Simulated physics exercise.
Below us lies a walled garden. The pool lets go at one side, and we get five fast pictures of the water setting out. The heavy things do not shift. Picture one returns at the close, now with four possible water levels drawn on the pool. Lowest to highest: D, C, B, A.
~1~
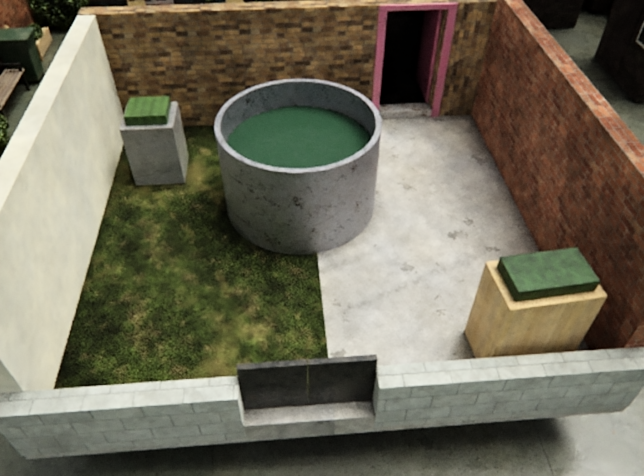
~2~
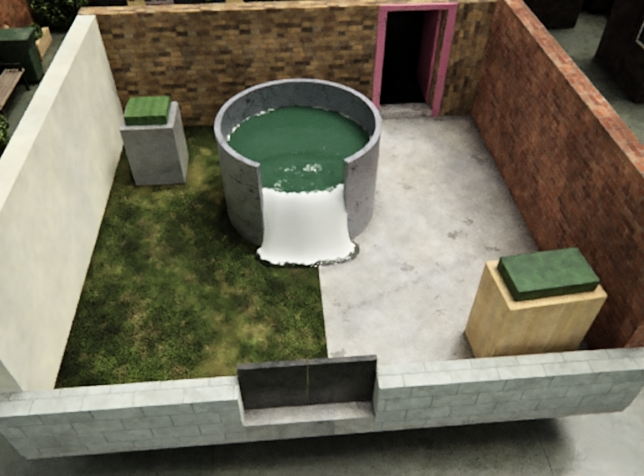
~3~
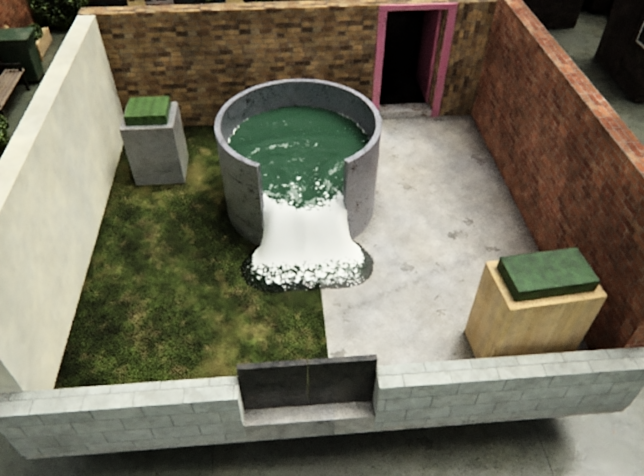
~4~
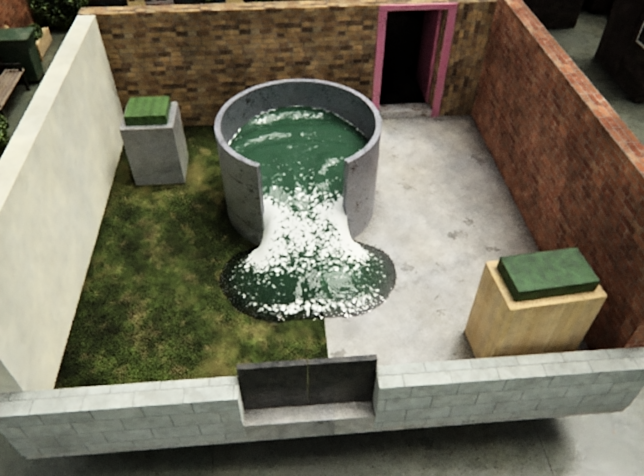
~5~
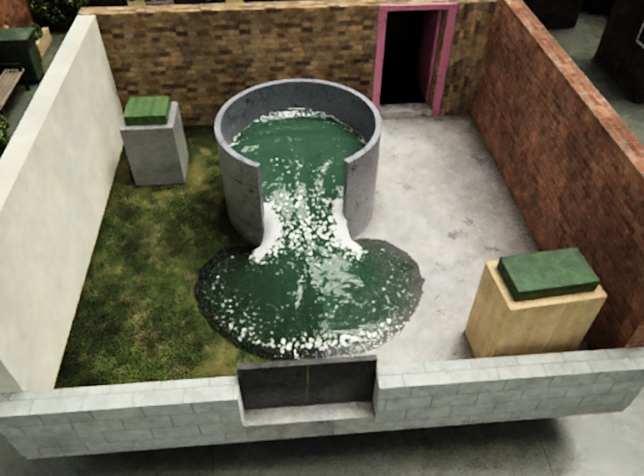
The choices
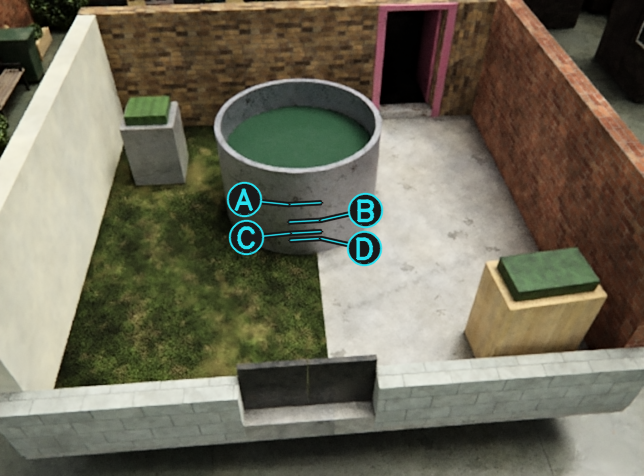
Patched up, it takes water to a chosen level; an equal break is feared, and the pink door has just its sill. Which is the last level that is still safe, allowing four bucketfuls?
A will do.
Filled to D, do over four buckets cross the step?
No, not at all.
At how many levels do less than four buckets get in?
All of the four.
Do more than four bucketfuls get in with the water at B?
No.
In cyan, A at (304, 203); B at (305, 221); C at (305, 232); D at (305, 239); from the bottom up D, C, B, A.
Choosing A, a bucket or two gets in.
Choosing B, nothing gets over.
Choosing C, nothing gets over.
Choosing D, nothing gets over.
